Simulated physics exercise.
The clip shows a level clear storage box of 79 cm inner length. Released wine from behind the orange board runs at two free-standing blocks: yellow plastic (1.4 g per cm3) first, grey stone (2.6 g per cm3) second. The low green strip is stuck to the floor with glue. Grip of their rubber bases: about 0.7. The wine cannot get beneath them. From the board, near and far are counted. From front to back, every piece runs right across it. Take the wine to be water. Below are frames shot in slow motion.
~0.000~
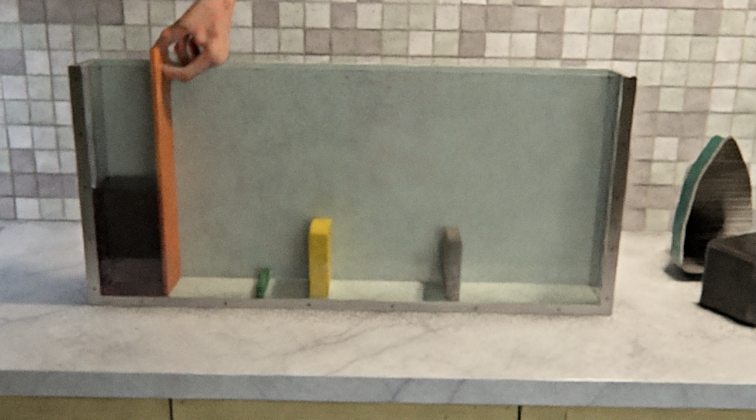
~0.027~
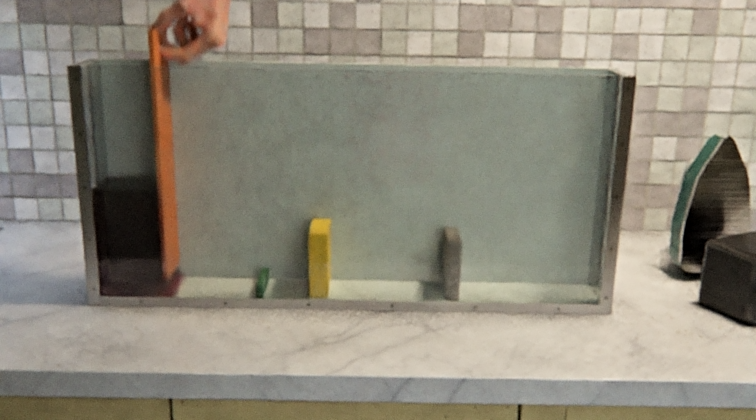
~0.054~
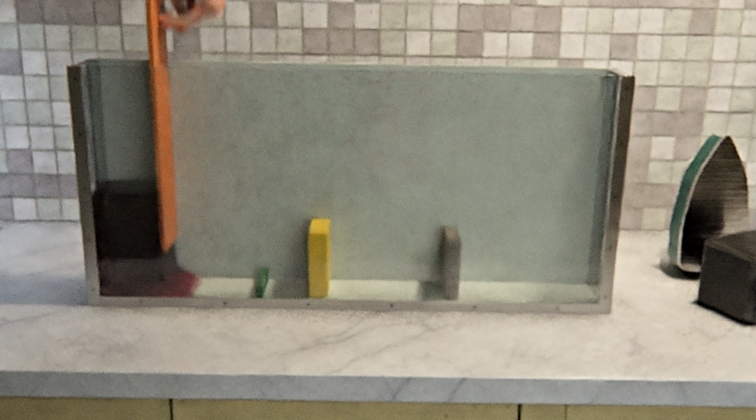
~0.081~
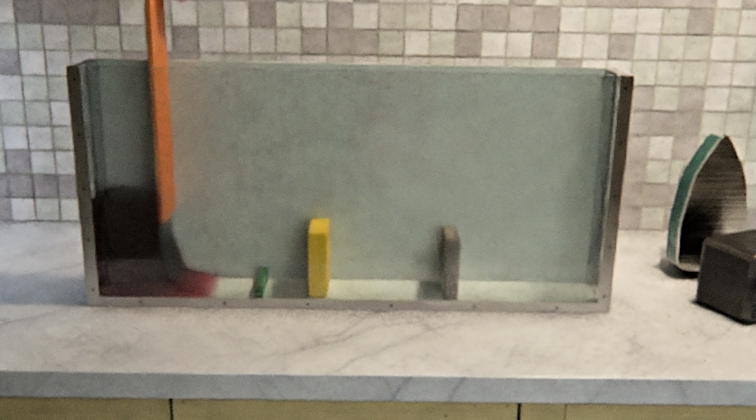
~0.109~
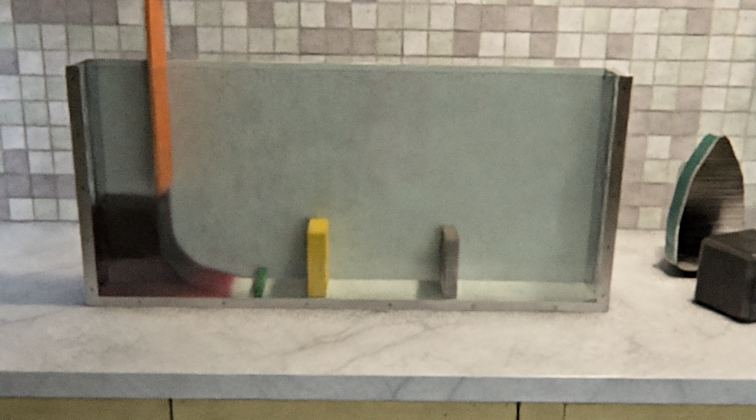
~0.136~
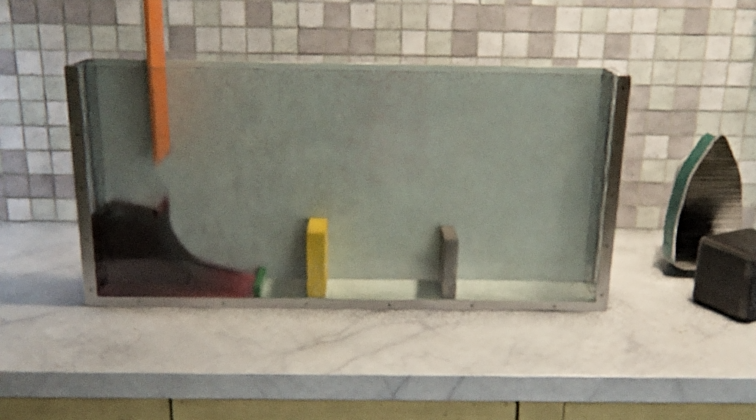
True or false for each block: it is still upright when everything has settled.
First block - false; second - false.
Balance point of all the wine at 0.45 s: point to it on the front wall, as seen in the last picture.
Centre of mass (last view): Approx. (259, 278).
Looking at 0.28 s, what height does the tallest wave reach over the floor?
Roughly 15.0 cm up.
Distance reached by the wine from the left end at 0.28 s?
It has got out to near 36 cm from the left end.
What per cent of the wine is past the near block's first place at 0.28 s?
Close to 2 percent of it.
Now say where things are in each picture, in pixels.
Level at the left end (98, 191); front at (163, 294); board bottom (166, 295); the near block's top is at (318, 237); the far block's top is at (456, 246), in the first frame.
Level at the left end (98, 192); front at (174, 294); board bottom (165, 279), in the second frame.
Level at the left end (98, 195); front at (191, 295); board bottom (163, 251), in the third frame.
Level at the left end (98, 201); front at (211, 295); board bottom (161, 222), in the fourth frame.
Level at the left end (97, 209); front at (230, 295); board bottom (158, 193), in the fifth frame.
Level at the left end (97, 218); front at (249, 295); board bottom (155, 162); the near block's top is at (316, 236); the far block's top is at (452, 244), in the sixth frame.
By 0.28 s the front has run 37 cm from the left wall, the near block leans 10° and the far block is upright.
By 0.45 s the near block lies flat and the far block is upright.
By 0.74 s the near block lies flat and the far block leans 33°.
At rest the near block lies flat and the far block lies flat; 20 per cent of the wine is past where the far block first stood.
